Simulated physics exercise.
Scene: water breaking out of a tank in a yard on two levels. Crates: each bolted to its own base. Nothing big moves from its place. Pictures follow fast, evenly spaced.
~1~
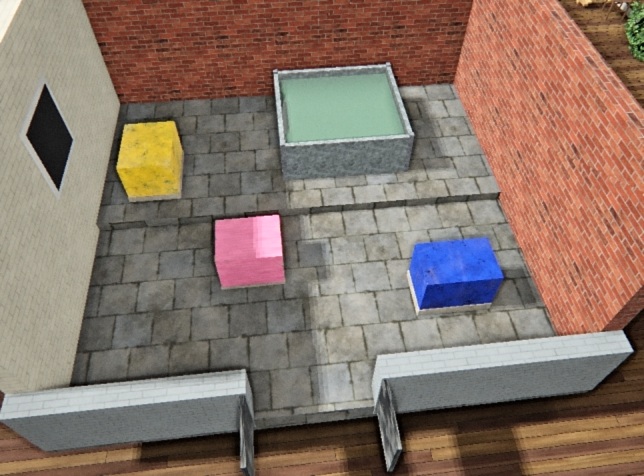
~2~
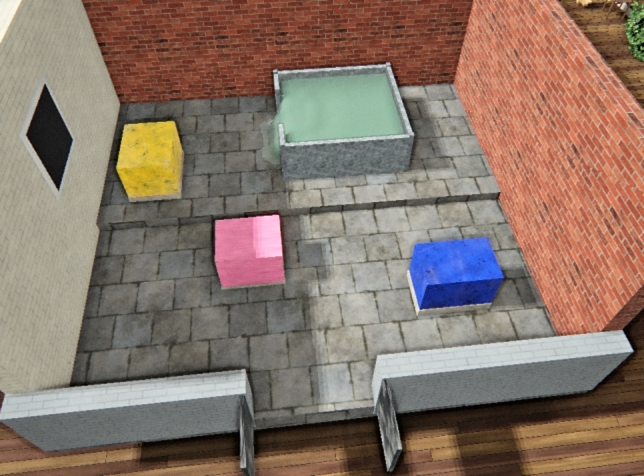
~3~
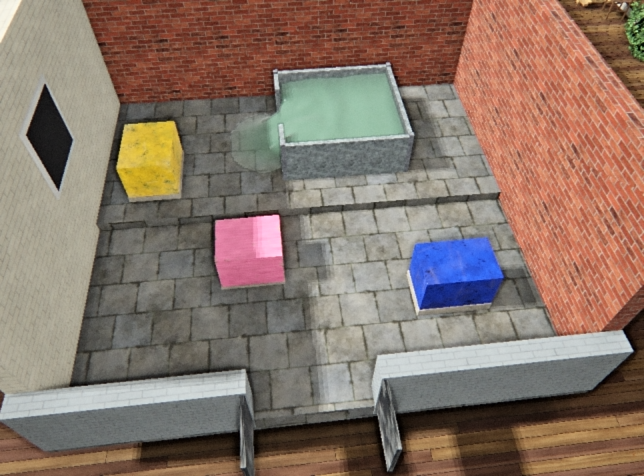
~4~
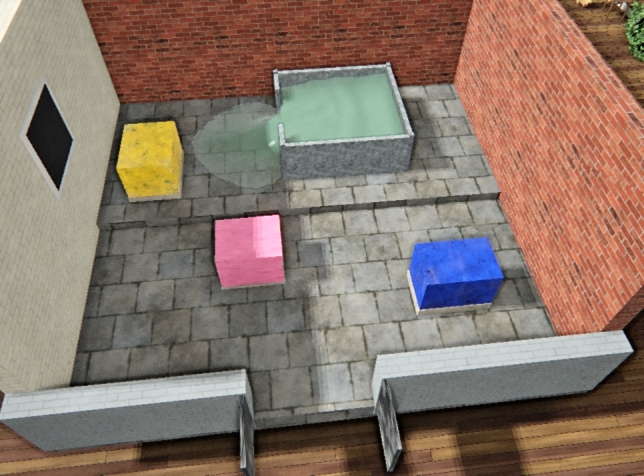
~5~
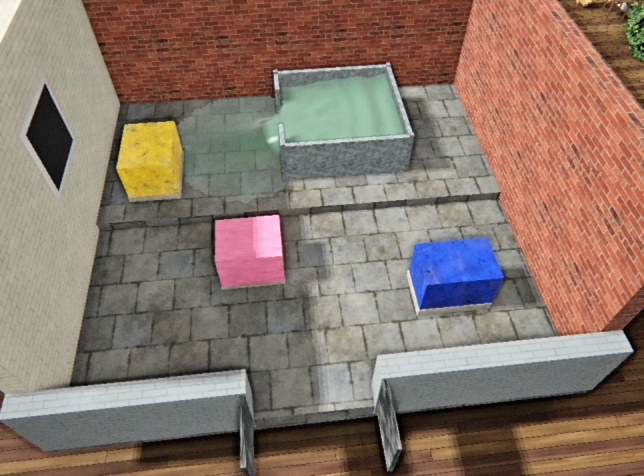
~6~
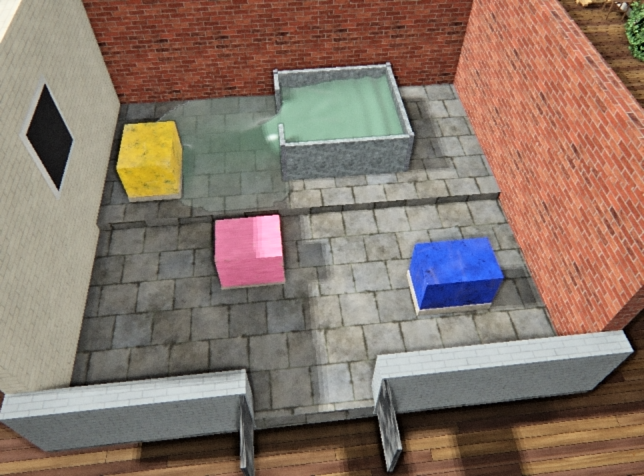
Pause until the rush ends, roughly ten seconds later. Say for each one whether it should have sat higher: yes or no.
Pink crate - yes; blue crate - no; yellow crate - yes.
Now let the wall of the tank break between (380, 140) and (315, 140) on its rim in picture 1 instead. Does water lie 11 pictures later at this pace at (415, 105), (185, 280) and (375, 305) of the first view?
Spared, then spared, then sodden.
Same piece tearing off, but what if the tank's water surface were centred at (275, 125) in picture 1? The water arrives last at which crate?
My pick is the blue-painted one.
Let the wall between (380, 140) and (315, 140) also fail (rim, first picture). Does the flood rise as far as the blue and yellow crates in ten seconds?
So the blue crate goes wet while the yellow crate remains untouched.
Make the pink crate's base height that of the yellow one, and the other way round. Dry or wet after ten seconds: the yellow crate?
With the swap, the yellow crate is flooded.
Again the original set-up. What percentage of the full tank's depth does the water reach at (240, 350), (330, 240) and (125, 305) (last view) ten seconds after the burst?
Estimated readings in sequence: 10, 4, 12 percent.
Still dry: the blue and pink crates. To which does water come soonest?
Answer: The one in pink.
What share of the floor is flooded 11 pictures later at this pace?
Close to 40 in a hundred, I think.
A moment on, water covers 25 % of the floor; the pink crate water round its plinth, the blue crate not reached, the yellow crate water round its plinth.
Next, water covers 40 % of the floor; the pink crate water round its plinth, the blue crate not reached, the yellow crate water round its plinth.
Then, water covers 50 % of the floor; the pink crate water round its plinth, the blue crate not reached, the yellow crate water round its plinth.
Later, water covers 75 % of the floor; the pink crate water round its plinth, the blue crate water round its plinth, the yellow crate water round its plinth.
In the end, water covers 95 % of the floor; the pink crate was topped, the blue crate stayed above the water, the yellow crate was topped.
